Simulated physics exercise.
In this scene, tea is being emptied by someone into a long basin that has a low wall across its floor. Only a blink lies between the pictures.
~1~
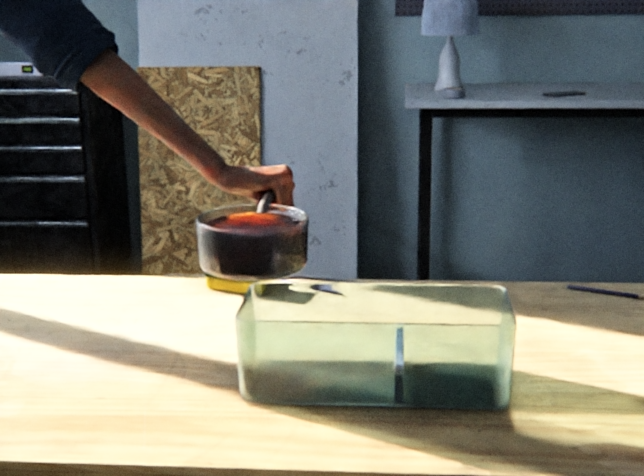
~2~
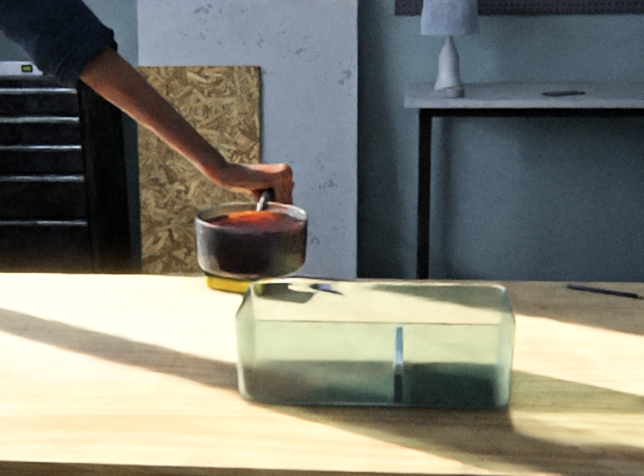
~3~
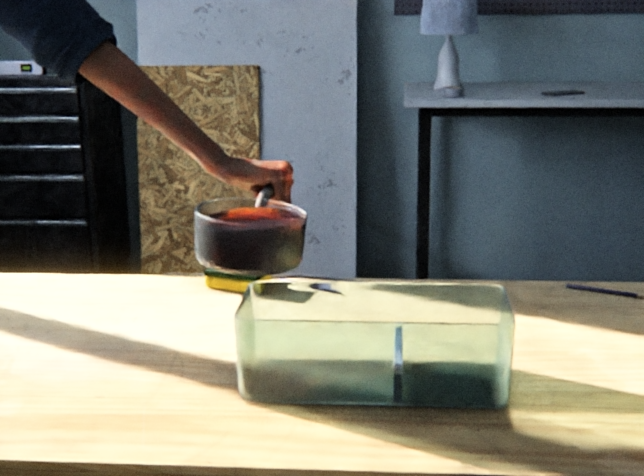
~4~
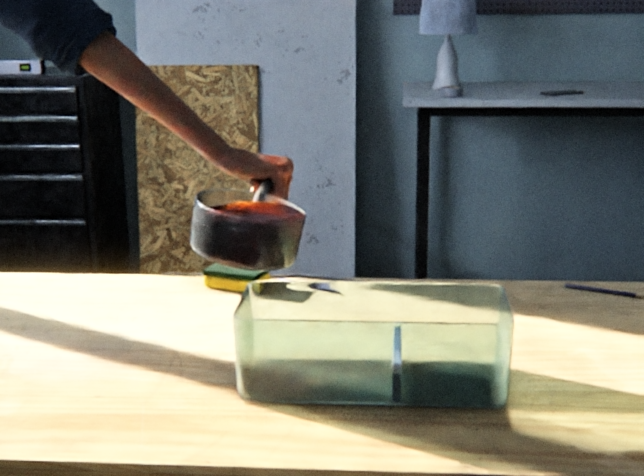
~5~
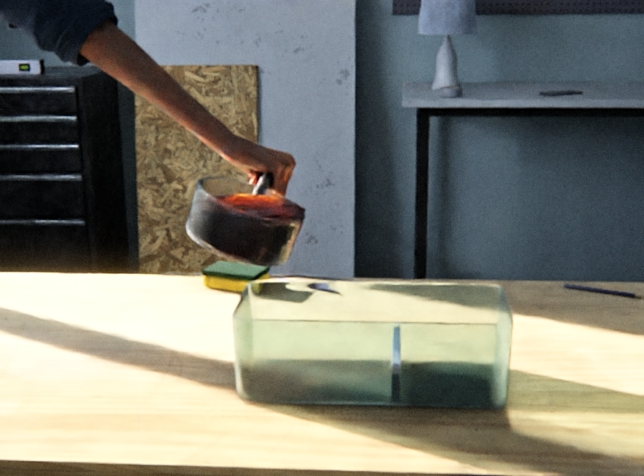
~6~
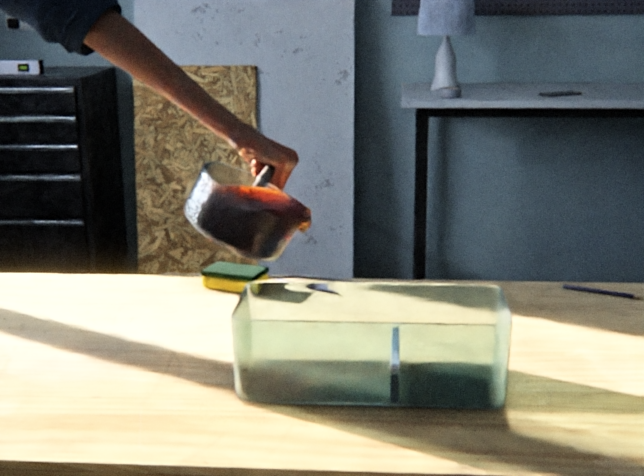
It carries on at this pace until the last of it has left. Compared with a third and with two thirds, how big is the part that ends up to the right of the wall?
The share right of the wall is going to reach a third without passing two thirds.
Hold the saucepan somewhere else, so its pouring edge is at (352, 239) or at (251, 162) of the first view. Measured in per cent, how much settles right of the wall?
Roughly 80 percent on the first try and 5 percent on the second.
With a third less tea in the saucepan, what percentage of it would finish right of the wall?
Estimated share: Close to 25 per cent.
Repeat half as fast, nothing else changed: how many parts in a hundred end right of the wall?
Roughly 15 in a hundred.
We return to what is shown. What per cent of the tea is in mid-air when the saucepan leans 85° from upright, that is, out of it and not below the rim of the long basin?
I'd put it at roughly 50 percent of it.
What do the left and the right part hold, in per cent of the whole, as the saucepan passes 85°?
Near 15 on the left, 0 on the right.
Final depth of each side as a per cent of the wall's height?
It settles around 30 on the left side and around 40 on the right side.
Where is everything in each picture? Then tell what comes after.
In the first frame, it leans 0°; its right rim is at (307, 219); the tea meets the walls at (201, 224) and (306, 225); the long basin's rim runs from (244, 302) to (510, 306); the wall's top is at (400, 350).
In the second frame, it leans 1°; its right rim is at (307, 219); the tea meets the walls at (200, 222) and (306, 223).
In the third frame, it leans 5°; its right rim is at (306, 218); the tea meets the walls at (200, 219) and (304, 219).
In the fourth frame, it leans 11°; its right rim is at (305, 218); the tea meets the walls at (197, 213) and (304, 214).
In the fifth frame, it leans 19°; its right rim is at (303, 218); the tea meets the walls at (195, 204) and (302, 211); 2 per cent is over the edge.
In the sixth frame, it leans 29°; its right rim is at (302, 219); the tea meets the walls at (193, 191) and (301, 212); 5 per cent is over the edge.
A moment on, the saucepan is tipped on its side and 34 per cent is still to pour, 15 is left of the wall and 0 right of it.
Next, the saucepan is tipped on its side and 5 per cent is still to pour, 35 is left of the wall and 49 right of it.
Then the saucepan is tipped on its side and 1 per cent is still to pour, 51 is left of the wall and 42 right of it.
Later the saucepan is tipped on its side and 0 per cent is still to pour, 55 is left of the wall and 43 right of it.
In the end 55 per cent lies left of the wall, 43 right of it and 2 outside.
